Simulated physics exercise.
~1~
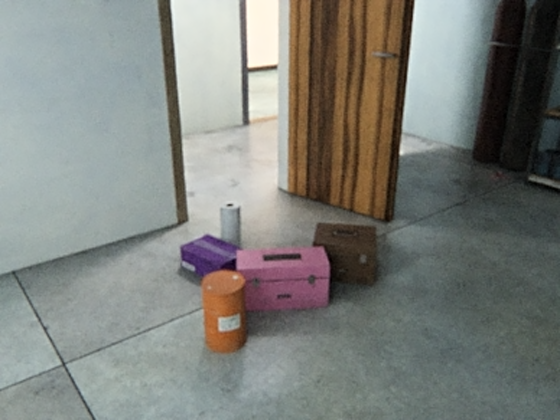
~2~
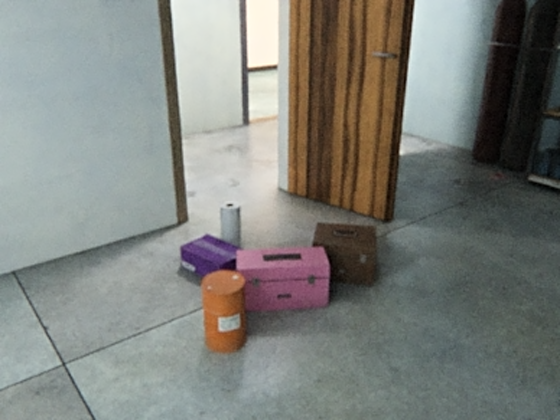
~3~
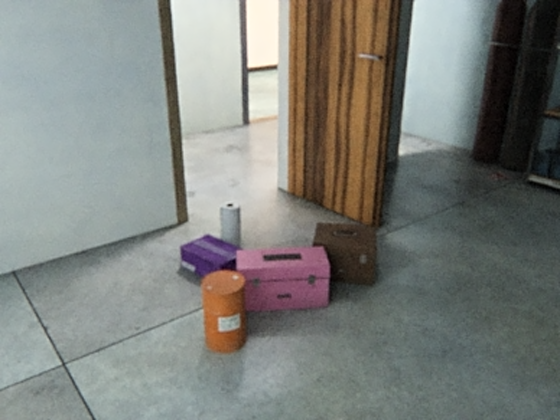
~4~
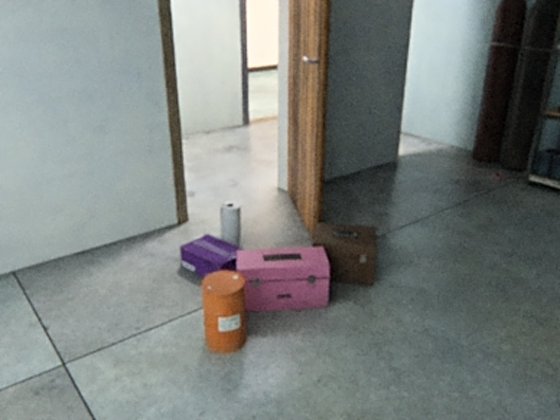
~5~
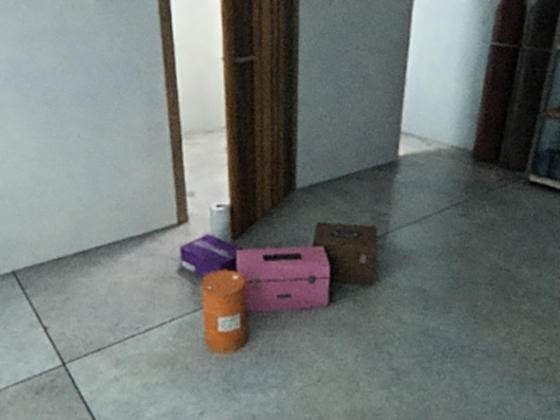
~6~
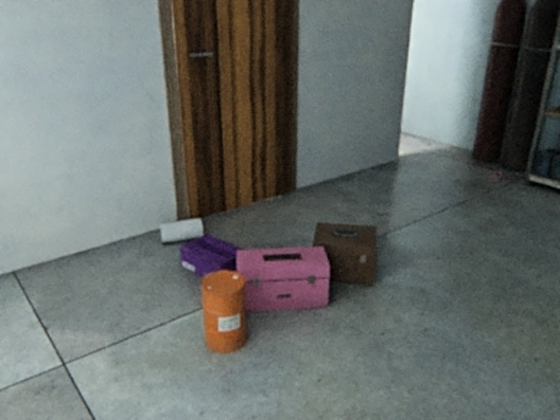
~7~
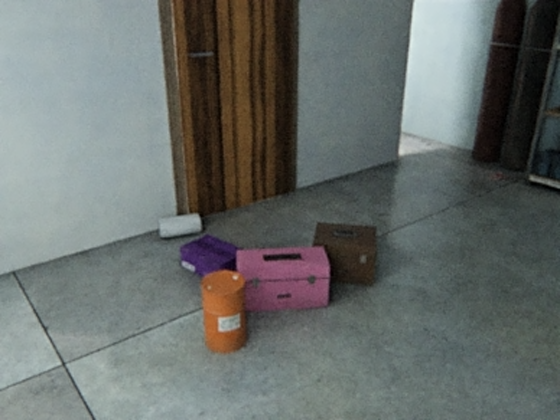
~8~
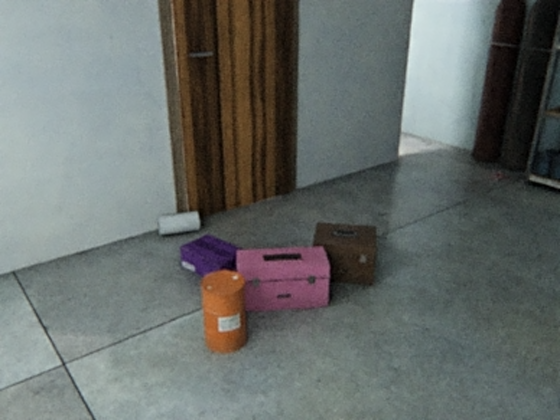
The clip shows an open wooden door with a white roll, a purple parcel, pink and brown toolboxes, and an orange canister on the floor nearby. The door swings shut, the roll shifts left and topples onto its side, and the door ends closed with the other items unmoved.
